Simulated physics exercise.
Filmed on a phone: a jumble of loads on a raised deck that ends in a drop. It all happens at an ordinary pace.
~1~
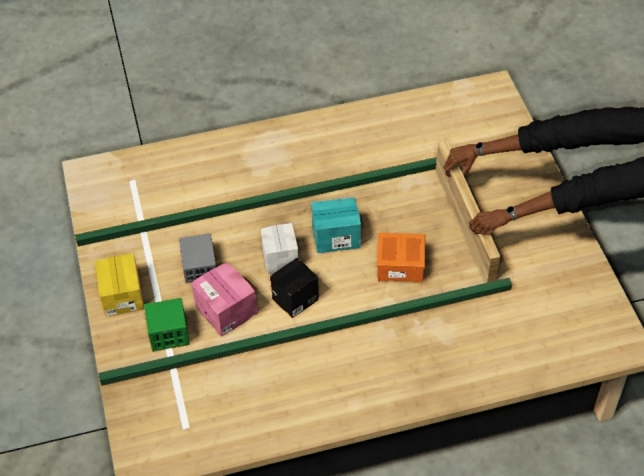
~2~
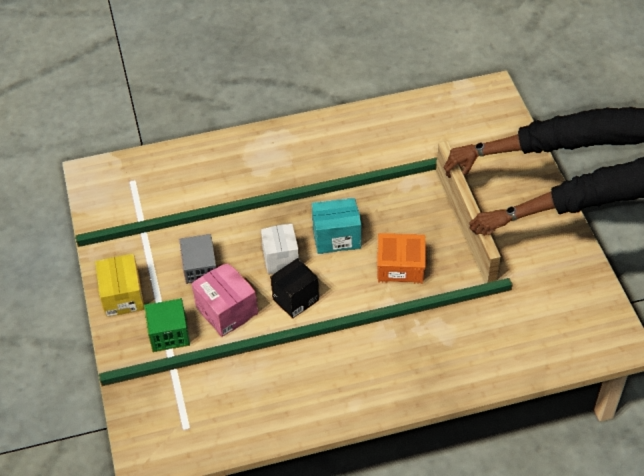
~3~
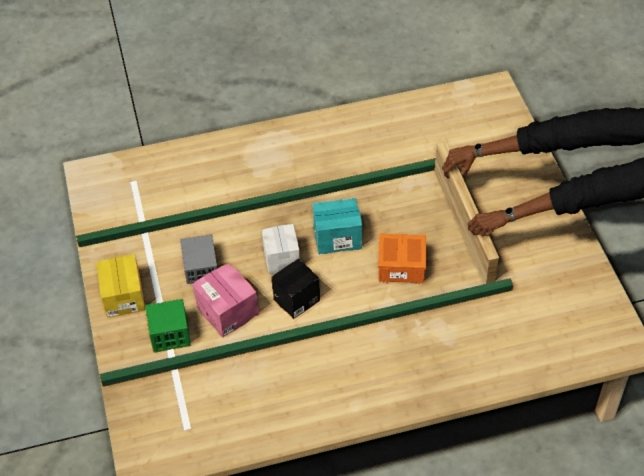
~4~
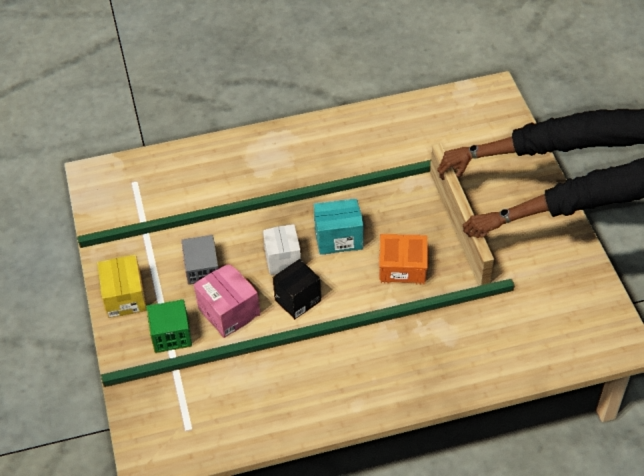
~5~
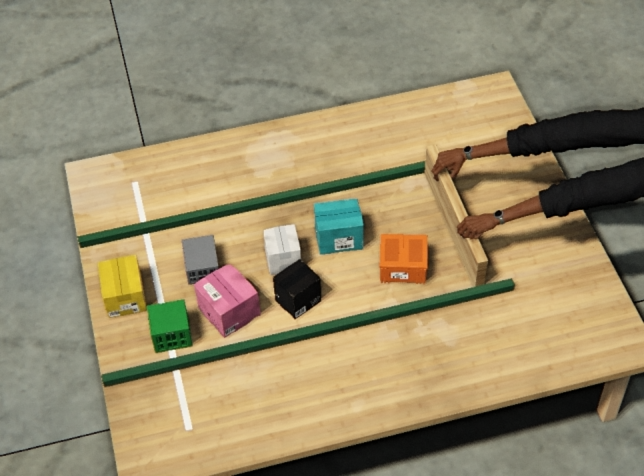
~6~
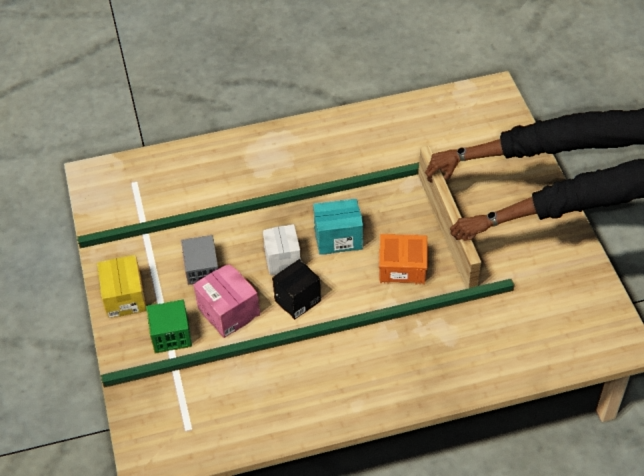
Two hands slide a wooden plank slightly left between green rails toward scattered colourful boxes.
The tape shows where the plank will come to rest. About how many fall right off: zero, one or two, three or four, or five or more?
In the end the number that fall off is three or four.
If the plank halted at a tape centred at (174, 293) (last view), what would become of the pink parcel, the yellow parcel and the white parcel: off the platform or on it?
The pink parcel is lost; the yellow parcel comes down; the white parcel remains up.
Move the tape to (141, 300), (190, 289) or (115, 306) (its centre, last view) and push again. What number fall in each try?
Down on the ground: 6, 3 and 6.
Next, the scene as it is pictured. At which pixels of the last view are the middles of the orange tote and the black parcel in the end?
First (141, 325), then (98, 333).
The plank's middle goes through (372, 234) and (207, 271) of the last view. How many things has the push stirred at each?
The counts are 1 and 8.
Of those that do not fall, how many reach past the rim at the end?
2 of them.
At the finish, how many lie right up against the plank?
In contact: 2.
Early on, none off yet; yellow parcel at rest near (122, 287); green crate at rest near (169, 327); grey crate at rest near (200, 260).
A while later, none off yet; yellow parcel at rest near (122, 287); green crate travelled a little near (154, 330); grey crate travelled a little near (190, 262).
Further along, none off yet; yellow parcel leaning a little near (75, 293); green crate leaning well over near (72, 358); grey crate travelled well along near (117, 276).
Finally, the number that fall off is three or four; lost, pink parcel, grey crate, green crate and yellow parcel.
